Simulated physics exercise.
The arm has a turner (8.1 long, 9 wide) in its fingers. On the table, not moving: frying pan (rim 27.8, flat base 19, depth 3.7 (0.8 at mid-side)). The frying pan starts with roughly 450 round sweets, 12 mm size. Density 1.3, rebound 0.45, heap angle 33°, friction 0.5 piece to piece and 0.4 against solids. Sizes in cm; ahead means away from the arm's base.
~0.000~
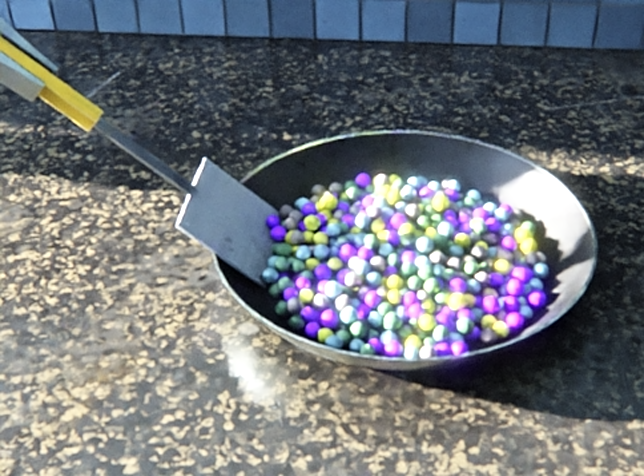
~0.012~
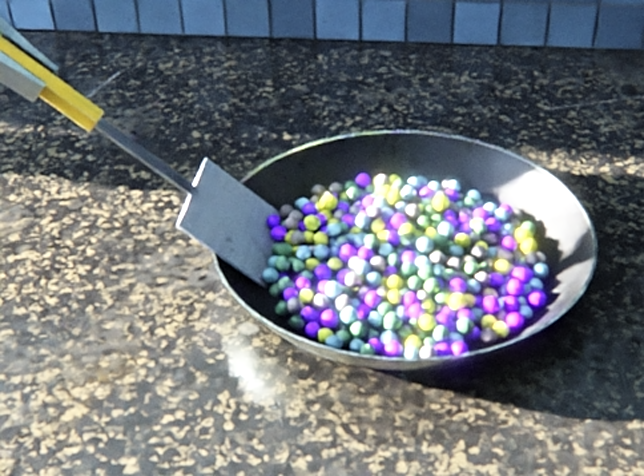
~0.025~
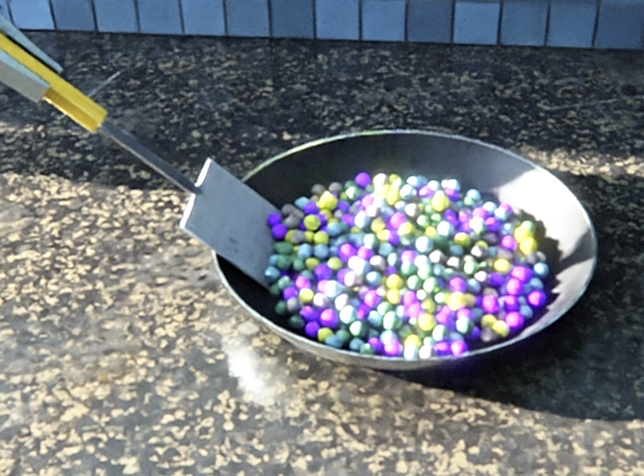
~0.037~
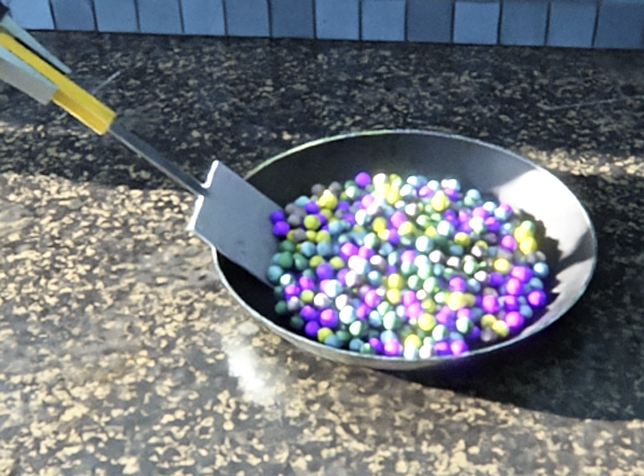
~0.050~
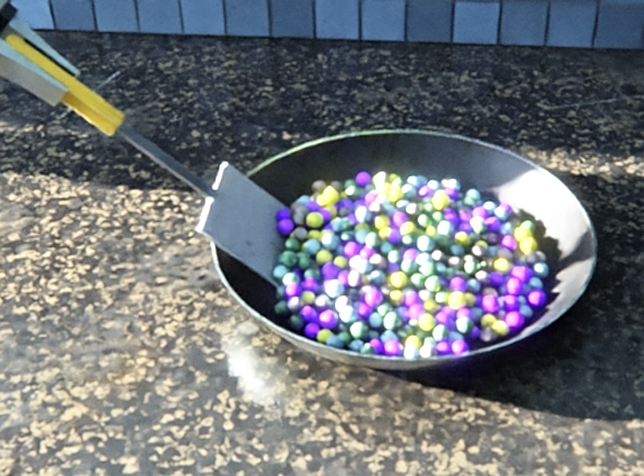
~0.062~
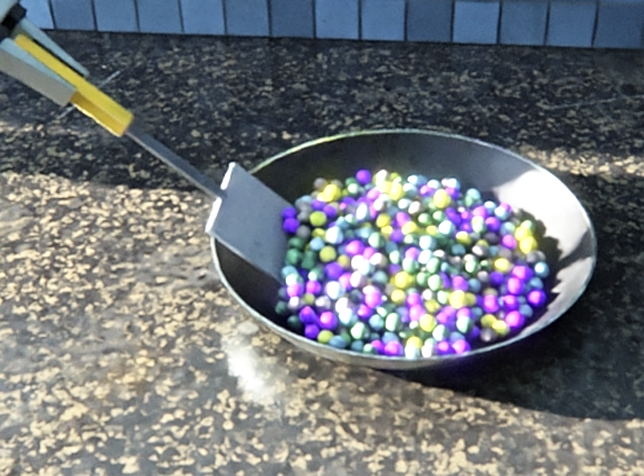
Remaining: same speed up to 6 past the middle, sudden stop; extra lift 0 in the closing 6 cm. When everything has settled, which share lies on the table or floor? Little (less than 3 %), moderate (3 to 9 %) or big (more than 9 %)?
A little share, less than 3 %, ends on the table or floor.
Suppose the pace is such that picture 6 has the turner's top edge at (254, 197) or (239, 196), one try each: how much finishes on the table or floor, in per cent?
About 5 and 0 per cent.
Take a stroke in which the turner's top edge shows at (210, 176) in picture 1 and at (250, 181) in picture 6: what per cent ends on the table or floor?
About 0 per cent.
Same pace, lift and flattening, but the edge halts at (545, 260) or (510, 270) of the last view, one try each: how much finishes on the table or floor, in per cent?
About 20 and 0 per cent.
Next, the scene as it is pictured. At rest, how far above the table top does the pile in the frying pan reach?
Some 5.0 cm.
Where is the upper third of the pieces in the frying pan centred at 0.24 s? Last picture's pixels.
Near (445, 241).
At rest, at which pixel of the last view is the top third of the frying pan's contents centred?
Around (514, 249).
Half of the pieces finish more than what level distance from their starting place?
Roughly 4 cm.
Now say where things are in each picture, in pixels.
In the first picture, turner top edge at (191, 190), sloping 41°; upper third of the load around (400, 242), from x 270 to 540, top at y 180; 452 in the frying pan.
In the second picture, turner top edge at (192, 190), sloping 41°; upper third of the load around (400, 242), from x 270 to 540, top at y 180.
In the third picture, turner top edge at (196, 191), sloping 41°; upper third of the load around (400, 242), from x 270 to 540, top at y 180.
In the fourth picture, turner top edge at (203, 193), sloping 41°; upper third of the load around (395, 241), from x 275 to 540, top at y 180.
In the fifth picture, turner top edge at (212, 194), sloping 41°; upper third of the load around (387, 239), from x 280 to 540, top at y 180.
In the sixth picture, turner top edge at (221, 195), sloping 41°; upper third of the load around (390, 239), from x 285 to 540, top at y 180; 452 in the frying pan.
After 0.15 s, sloping 41°, highest piece 5 above the table; 452 in the frying pan.
After 0.24 s, sloping 41°, highest piece 5 above the table; 452 in the frying pan.
After 0.49 s, sloping 41°, highest piece 5 above the table; 452 in the frying pan.
After 1.54 s, sloping 41°, highest piece 5 above the table; 452 in the frying pan.
At rest, 452 in the frying pan. That is 0 % on the table or floor.
